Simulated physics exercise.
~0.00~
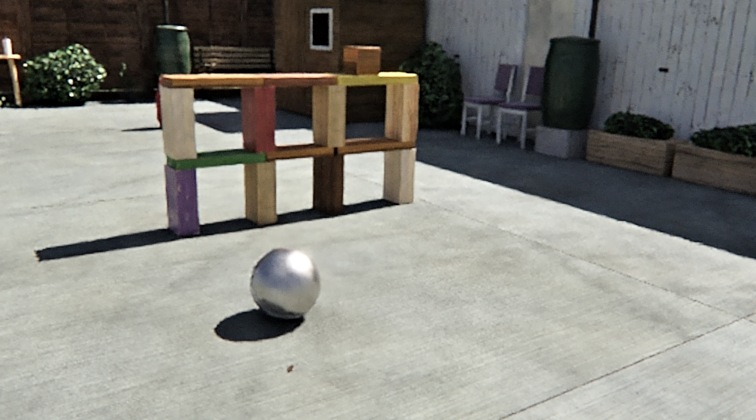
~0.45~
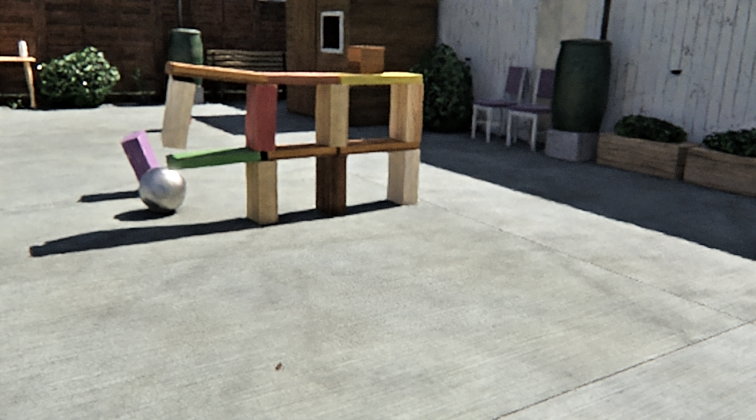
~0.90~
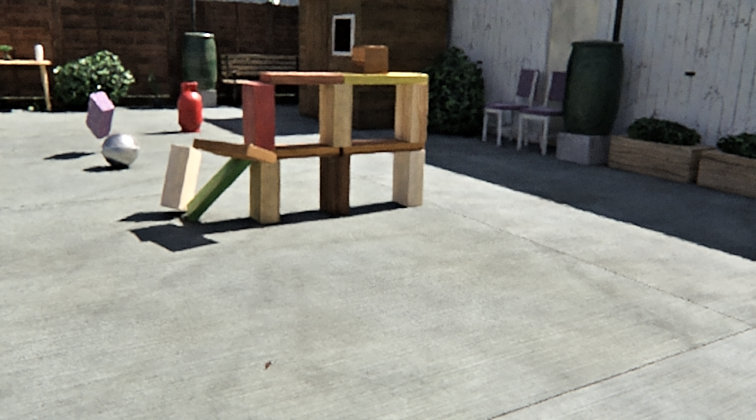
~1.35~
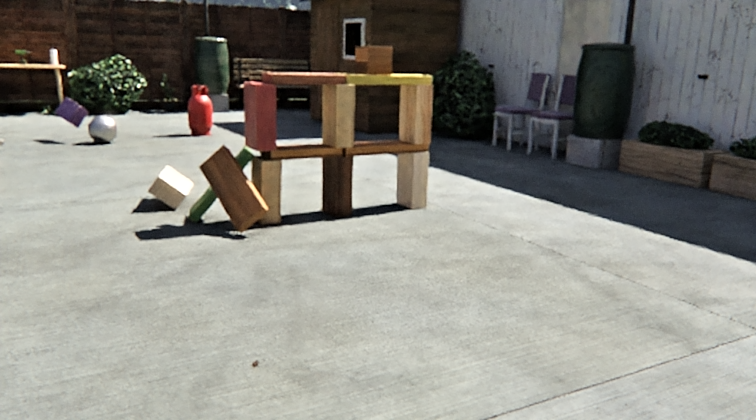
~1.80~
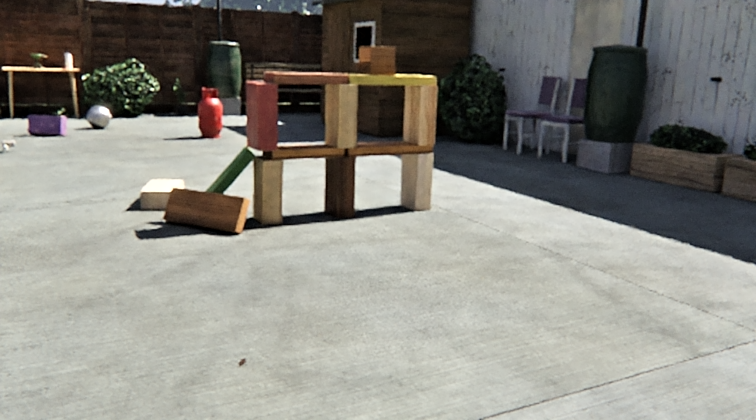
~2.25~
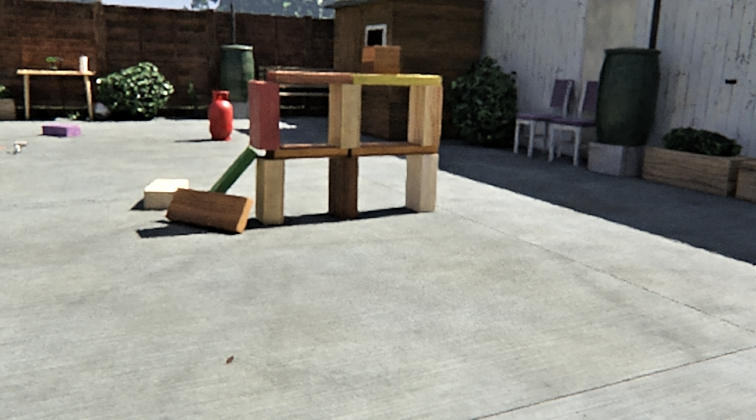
A steel ball knocks out the purple post, and the block house's left end collapses.
